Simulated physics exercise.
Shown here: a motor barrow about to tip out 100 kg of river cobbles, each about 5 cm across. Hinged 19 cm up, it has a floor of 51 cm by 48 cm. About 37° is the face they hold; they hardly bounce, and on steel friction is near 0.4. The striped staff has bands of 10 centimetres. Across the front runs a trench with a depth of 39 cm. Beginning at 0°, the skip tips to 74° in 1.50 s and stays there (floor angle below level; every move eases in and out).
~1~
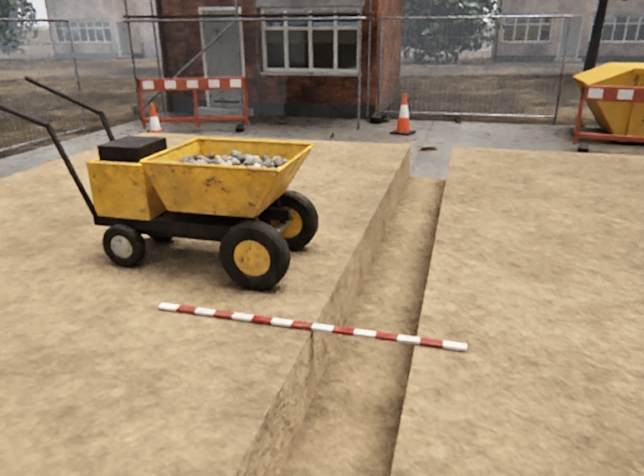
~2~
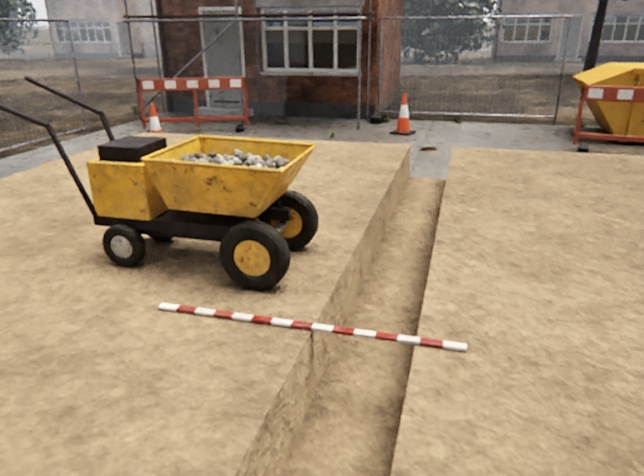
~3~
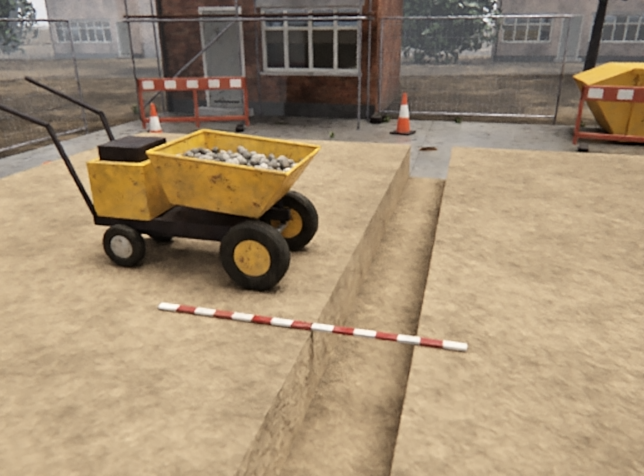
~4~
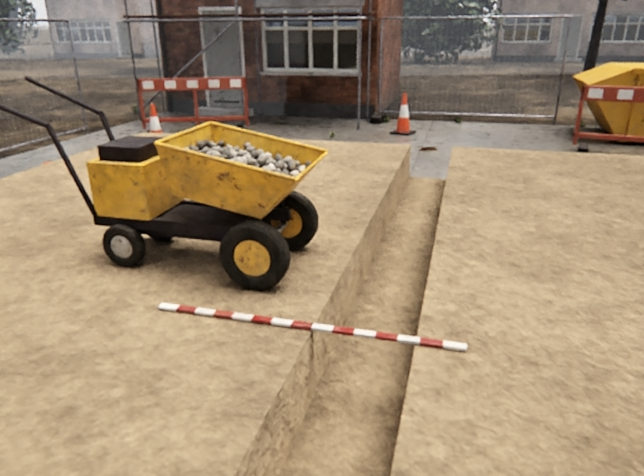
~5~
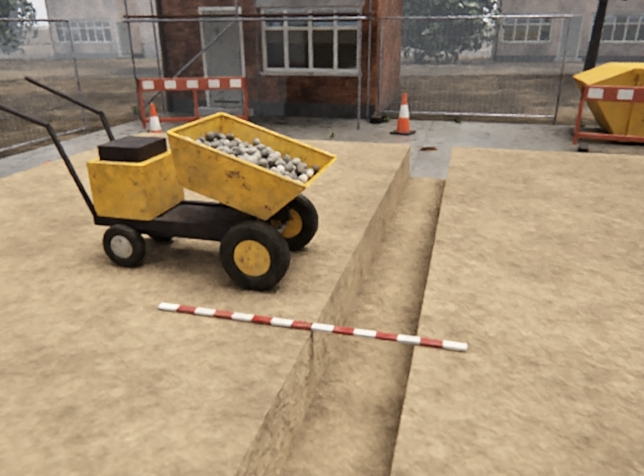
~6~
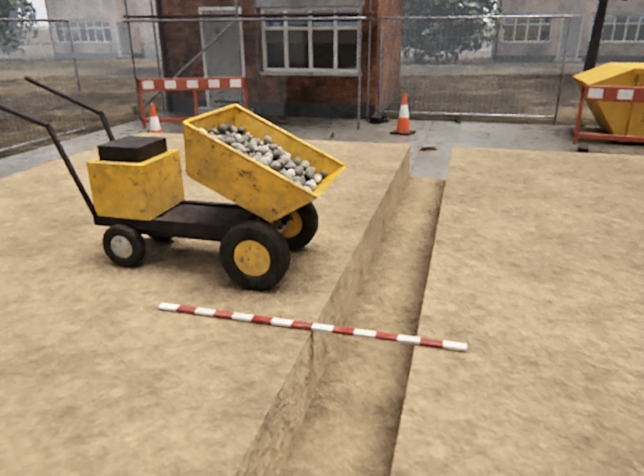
The yellow skip of a motor barrow loaded with grey stones tilts steadily forward to the right, its rear rising and front lip lowering toward the trench, while the wheeled base stays still behind a red-and-white striped staff.
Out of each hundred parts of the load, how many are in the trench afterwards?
About 100 out of 100.
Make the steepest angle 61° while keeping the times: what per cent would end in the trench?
In that case around 50 percent.
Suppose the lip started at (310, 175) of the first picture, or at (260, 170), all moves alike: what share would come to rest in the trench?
Estimates: 85 % then 100 %.
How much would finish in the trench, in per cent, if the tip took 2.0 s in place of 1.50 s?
Roughly 100% would finish there.
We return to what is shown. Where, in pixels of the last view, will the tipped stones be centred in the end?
Look at roughly (390, 331).
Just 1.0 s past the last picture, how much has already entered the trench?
Close to 40 per cent at that time.
Then, 0.5 s after the last picture the floor is at 62°, 100 % in the skip; the foremost stones are at (352, 232).
Then, 1.0 s after the last picture the floor is at 74°, 61 % in the skip, 38 % in the trench; the foremost stones are at (418, 330).
Then, 1.4 s after the last picture the floor is at 74°, 32 % in the skip, 68 % in the trench; the foremost stones are at (422, 319).
Then, 3.3 s after the last picture the floor is at 74°, 0 % in the skip, 100 % in the trench; the foremost stones are at (421, 327).
